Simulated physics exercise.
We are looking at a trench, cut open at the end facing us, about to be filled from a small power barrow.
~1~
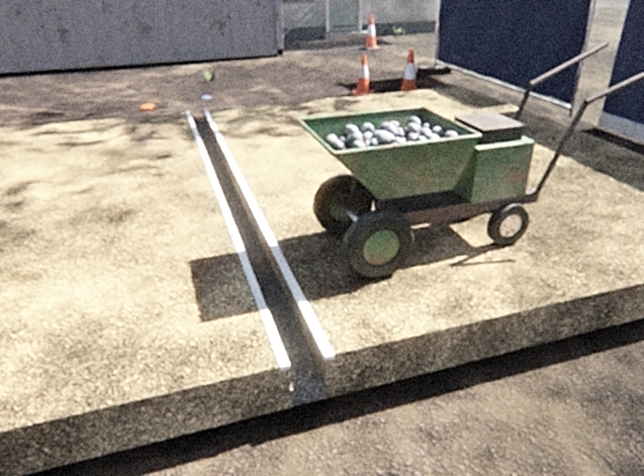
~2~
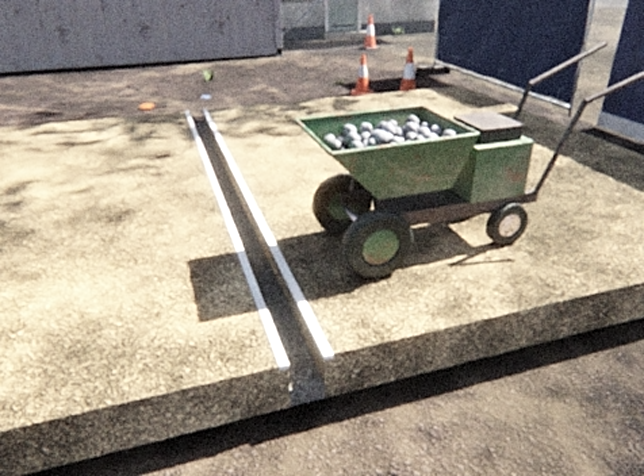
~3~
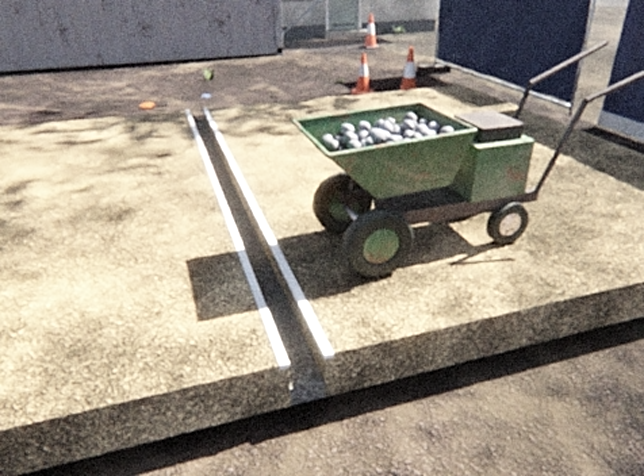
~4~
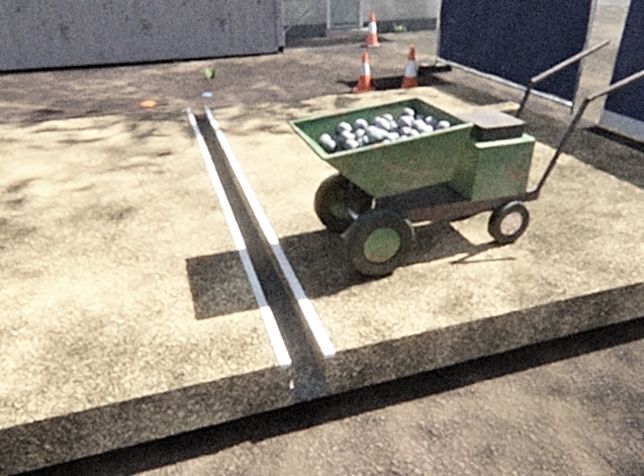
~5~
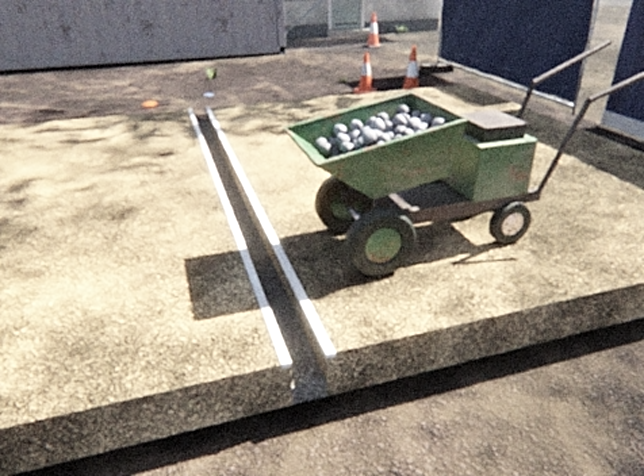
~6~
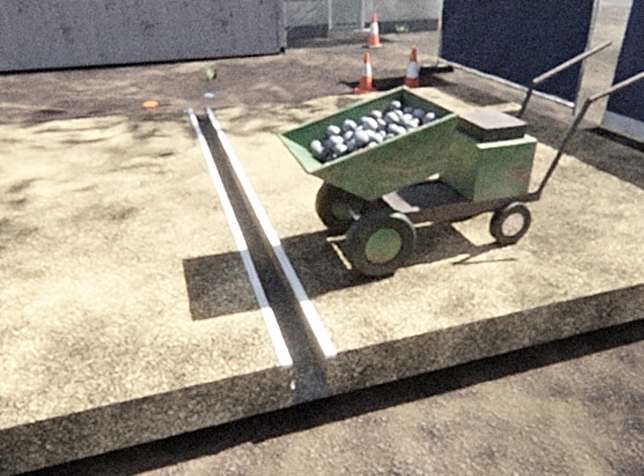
A green barrow loaded with round grey cobbles stood beside a narrow, white-edged trench, its skip level at first, then tilting gradually down to the left while the wheels stayed in place.
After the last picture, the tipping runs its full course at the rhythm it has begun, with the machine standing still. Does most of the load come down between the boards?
The trench is likely to gain only a lesser share of it.
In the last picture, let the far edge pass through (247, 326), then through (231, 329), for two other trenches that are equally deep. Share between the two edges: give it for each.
Close to 40 per cent in the first, close to 60 per cent in the second.
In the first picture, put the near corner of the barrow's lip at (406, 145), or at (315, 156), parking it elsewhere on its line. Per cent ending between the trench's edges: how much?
Okay, so the first one ends at 30 % and the second at 0 %.
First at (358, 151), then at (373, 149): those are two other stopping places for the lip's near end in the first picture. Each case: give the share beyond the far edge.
In order, 20 % followed by 20 %.
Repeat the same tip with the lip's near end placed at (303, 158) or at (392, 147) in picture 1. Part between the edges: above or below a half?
Place one: The lesser share; place two: The lesser share.
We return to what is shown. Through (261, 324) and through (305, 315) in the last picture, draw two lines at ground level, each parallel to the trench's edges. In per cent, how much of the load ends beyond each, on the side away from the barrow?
50 and 60 in a hundred.
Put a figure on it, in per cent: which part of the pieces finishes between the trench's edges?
About 10 per cent.
Soon after the last picture, skip tipped steeply; all in the skip.
A little later, skip tipped right over; most in the skip; a stray few in or heaped over the trench; about a quarter beyond it; a stray few falling.
Later still, skip tipped right over; about a third in the skip; a small part in or heaped over the trench; about half beyond it.
At rest, skip tipped right over; about a third in the skip; a small part in or heaped over the trench; about half beyond it.
